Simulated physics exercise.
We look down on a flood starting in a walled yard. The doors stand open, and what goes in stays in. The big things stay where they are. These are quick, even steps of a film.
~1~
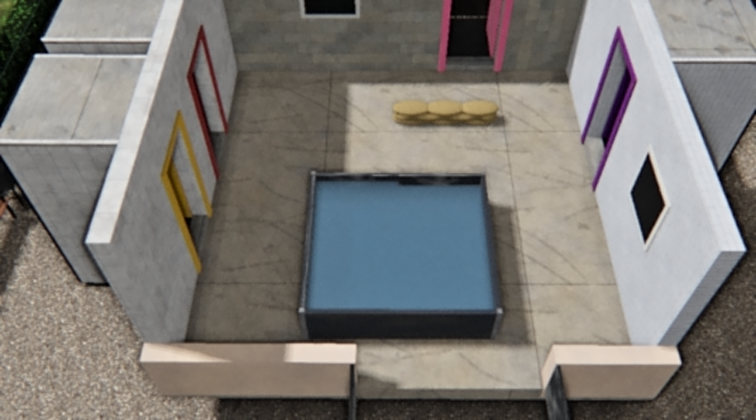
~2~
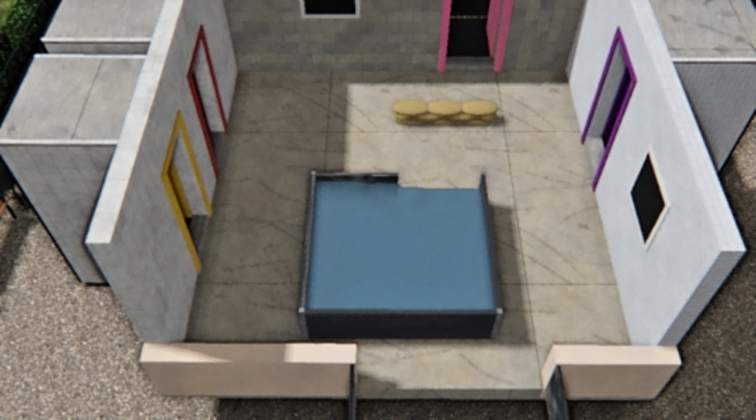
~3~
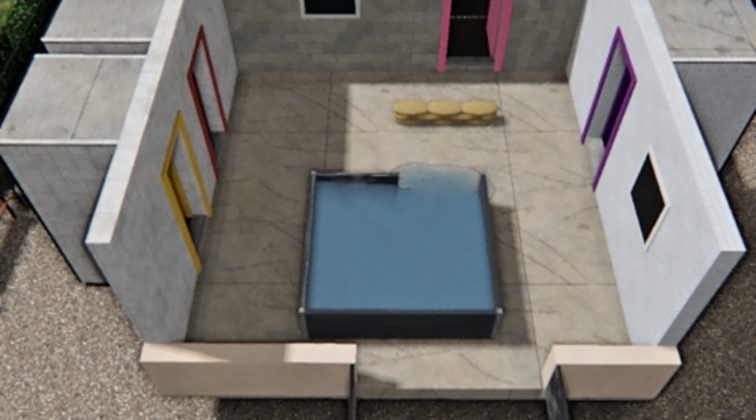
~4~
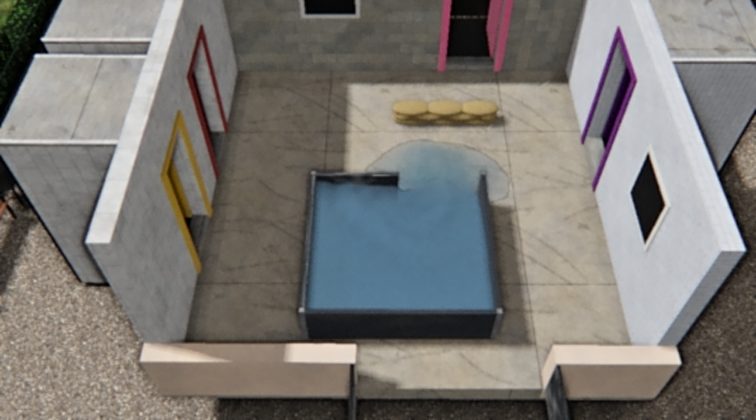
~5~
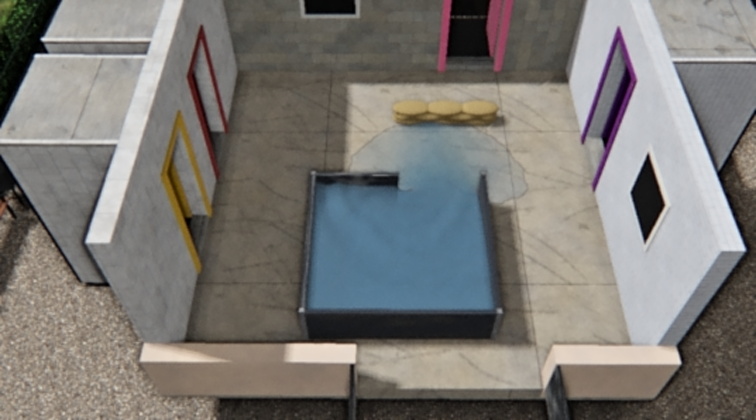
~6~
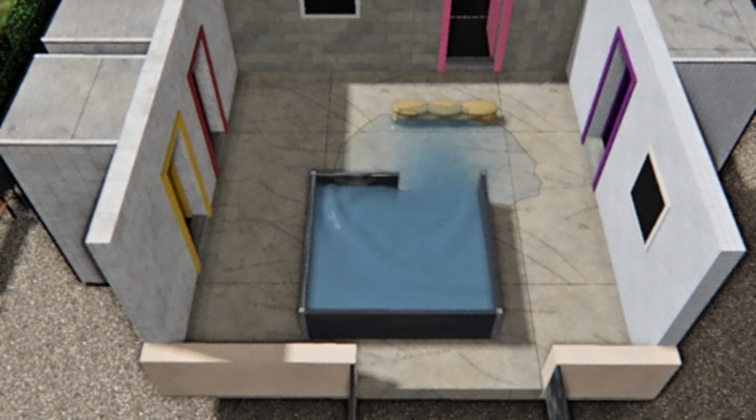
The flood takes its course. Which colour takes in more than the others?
The red door.
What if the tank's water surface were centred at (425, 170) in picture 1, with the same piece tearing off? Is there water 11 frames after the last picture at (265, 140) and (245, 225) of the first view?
In turn: Awash, free of water.
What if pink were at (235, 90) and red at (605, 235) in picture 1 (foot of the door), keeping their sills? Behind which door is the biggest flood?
It is the pink door.
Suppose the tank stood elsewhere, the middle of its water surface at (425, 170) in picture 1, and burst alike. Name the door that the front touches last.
The yellow-painted one.
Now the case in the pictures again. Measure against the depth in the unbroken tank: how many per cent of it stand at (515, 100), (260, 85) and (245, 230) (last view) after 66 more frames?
About 10, 12 and 14 per cent.
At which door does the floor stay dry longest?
The yellow one.
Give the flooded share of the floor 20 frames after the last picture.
Some 65 per cent.
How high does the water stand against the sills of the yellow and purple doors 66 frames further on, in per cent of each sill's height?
Near 130 and 40 in a hundred.
A moment on, water covers 25 % of the floor; yellow door not reached, pink door not reached, red door not reached, purple door not reached.
Next, water covers 40 % of the floor; yellow door not reached, pink door not reached, red door not reached, purple door wet at the sill, nothing in.
Then, water covers 65 % of the floor; yellow door not reached, pink door wet at the sill, nothing in, red door some in, purple door a trickle in.
Later, water covers 90 % of the floor; yellow door wet at the sill, nothing in, pink door wet at the sill, nothing in, red door a lot in, purple door some in.
In the end, water covers 95 % of the floor; yellow door a trickle in, pink door wet at the sill, nothing in, red door a lot in, purple door some in; the red door has let in the most.
